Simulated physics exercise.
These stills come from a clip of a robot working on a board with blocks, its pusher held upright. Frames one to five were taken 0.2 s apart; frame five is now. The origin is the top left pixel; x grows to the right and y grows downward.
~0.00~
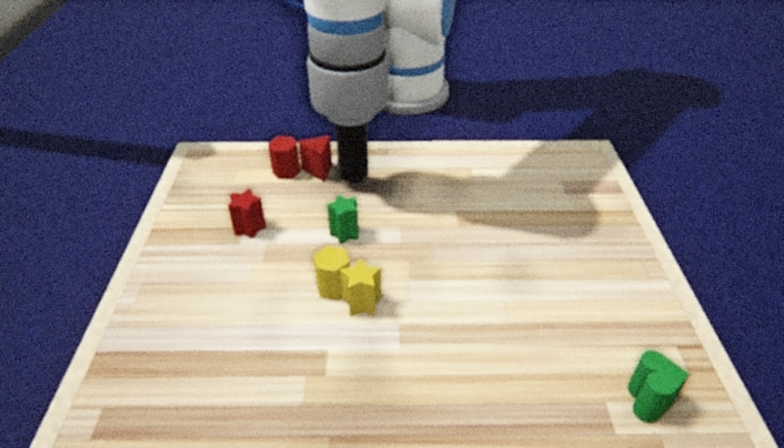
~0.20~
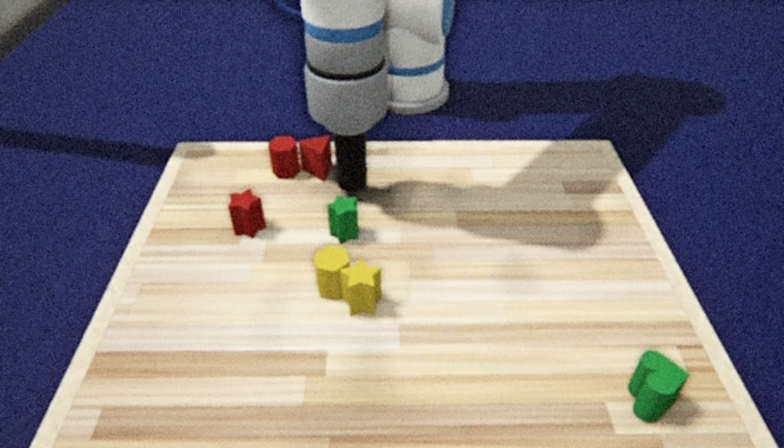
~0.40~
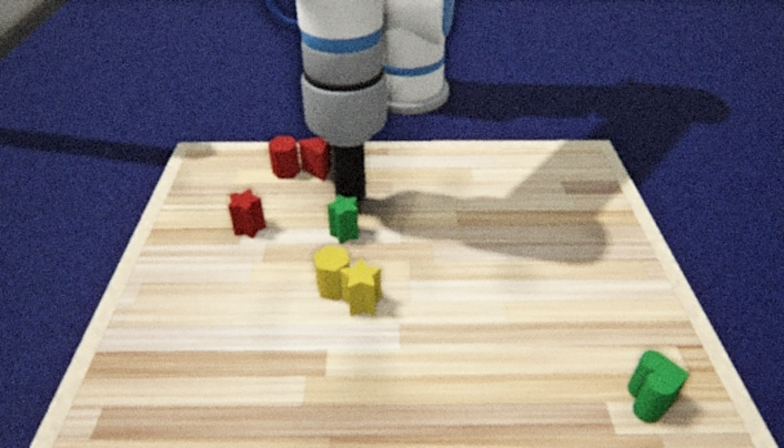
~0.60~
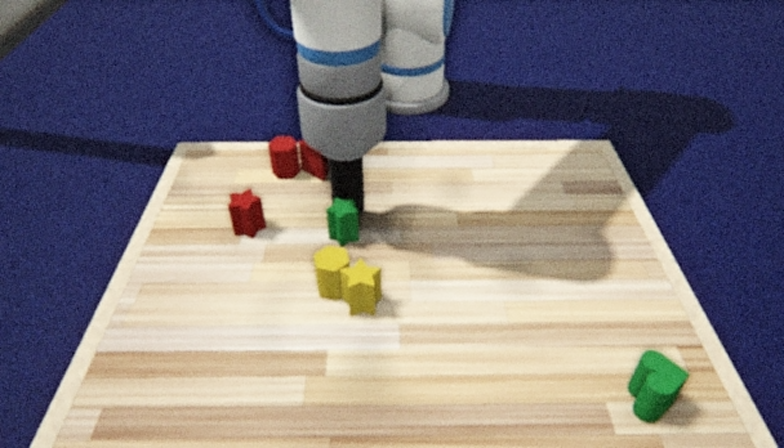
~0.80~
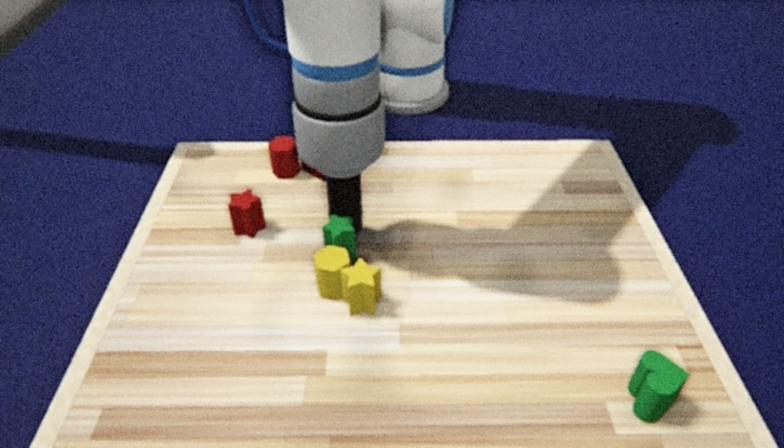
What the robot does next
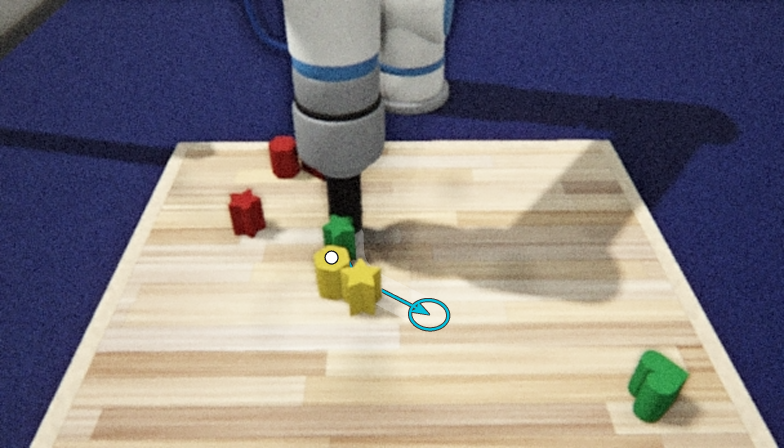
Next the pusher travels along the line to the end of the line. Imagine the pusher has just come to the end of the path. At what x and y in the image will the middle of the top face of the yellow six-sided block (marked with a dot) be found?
Around pixel (316, 280).
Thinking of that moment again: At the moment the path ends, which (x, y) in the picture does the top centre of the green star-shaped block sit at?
It is at (329, 257).
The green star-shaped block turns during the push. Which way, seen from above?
My answer: Clockwise.
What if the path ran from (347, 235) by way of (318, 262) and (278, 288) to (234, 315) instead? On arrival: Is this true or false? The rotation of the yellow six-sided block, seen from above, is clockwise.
The claim does not hold.
The drawn path runs from (347, 235) through (351, 267) and (385, 292) to (429, 314); the dot is on the yellow six-sided block.
On the path given first. One third of the way, pusher at (351, 258); yellow six-sided block at (320, 277), turned 30° anticlockwise; green star-shaped block at (328, 254), turned 30° clockwise; yellow star-shaped block at (361, 276), turned 20° anticlockwise.
Two thirds of the way, pusher at (386, 283); yellow six-sided block at (316, 280), turned 35° anticlockwise; green star-shaped block at (329, 257), turned 55° clockwise; yellow star-shaped block at (365, 282).
At the end, pusher at (430, 305); yellow six-sided block at (316, 280), turned 35° anticlockwise; green star-shaped block at (329, 257), turned 55° clockwise; yellow star-shaped block at (366, 283), turned 15° clockwise.
